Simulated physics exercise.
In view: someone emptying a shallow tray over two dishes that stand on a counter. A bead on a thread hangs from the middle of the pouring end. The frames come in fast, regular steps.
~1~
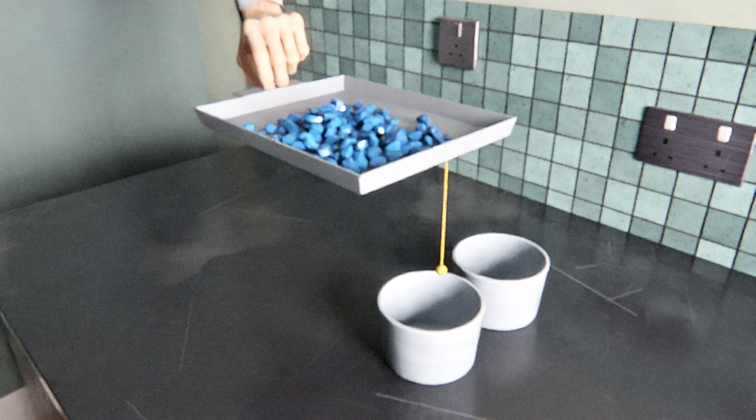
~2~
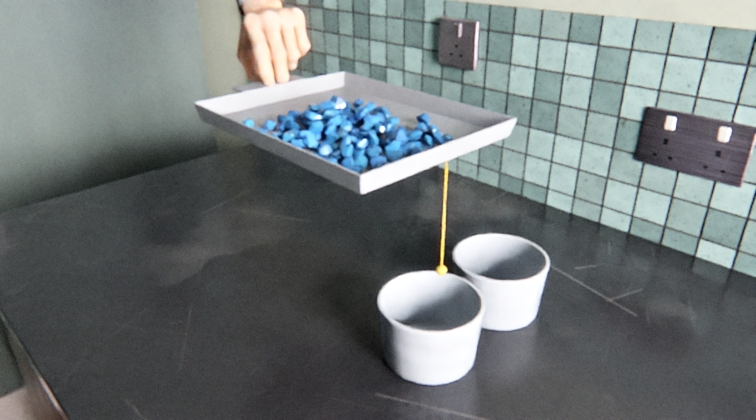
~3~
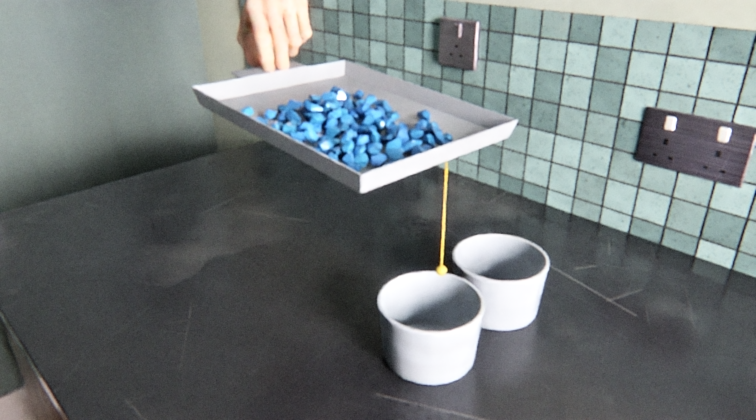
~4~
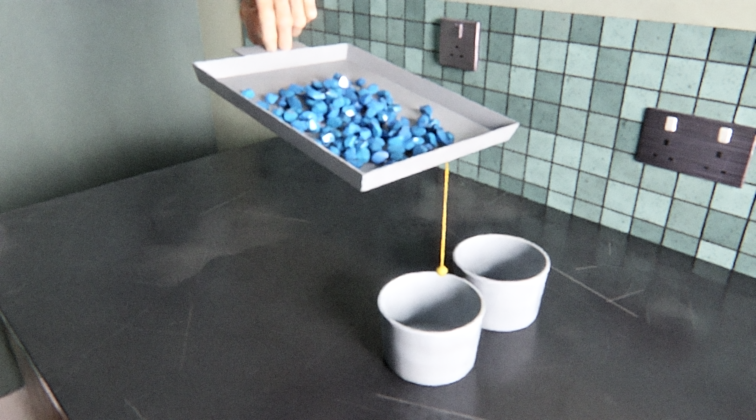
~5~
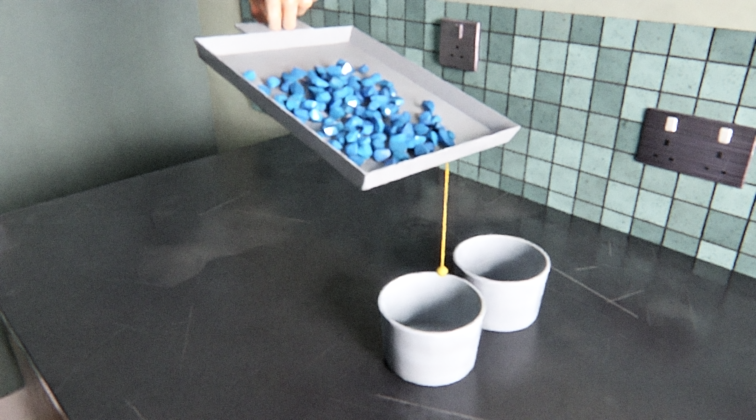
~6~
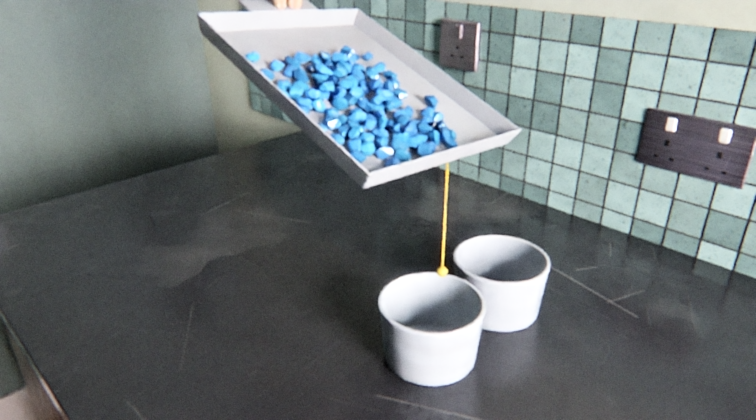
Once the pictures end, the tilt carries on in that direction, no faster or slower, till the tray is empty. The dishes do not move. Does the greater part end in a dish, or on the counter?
Together they catch only the smaller part.
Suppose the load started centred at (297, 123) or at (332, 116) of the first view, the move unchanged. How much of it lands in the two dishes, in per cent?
In turn 20 and 30 in a hundred.
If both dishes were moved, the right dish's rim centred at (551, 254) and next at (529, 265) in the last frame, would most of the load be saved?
In turn: More than half; over half.
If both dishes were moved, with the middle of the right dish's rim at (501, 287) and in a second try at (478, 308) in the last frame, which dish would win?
The first try: The right-hand dish. The second: The right dish.
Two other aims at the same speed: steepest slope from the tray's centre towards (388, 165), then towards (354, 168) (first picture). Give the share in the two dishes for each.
About 20 and 20 per cent.
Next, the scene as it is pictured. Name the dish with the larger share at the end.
It is the dish on the right.
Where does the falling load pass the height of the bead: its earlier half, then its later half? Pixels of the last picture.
At about (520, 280), then at (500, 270).
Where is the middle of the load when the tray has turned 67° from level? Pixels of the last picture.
Close to (455, 132).
Shortly afterwards, tray tipped steeply; all but a few on the tray; a little in the air.
Next, tray tipped past a quarter turn; a little on the tray; only a few in the left dish; a little in the right dish; near half outside both; near a quarter in the air.
Some moments later, tray tipped past a quarter turn; a little in the left dish; near a quarter in the right dish; near two thirds outside both.
In the end, tray tipped past a quarter turn; a little in the left dish; near a quarter in the right dish; near two thirds outside both.
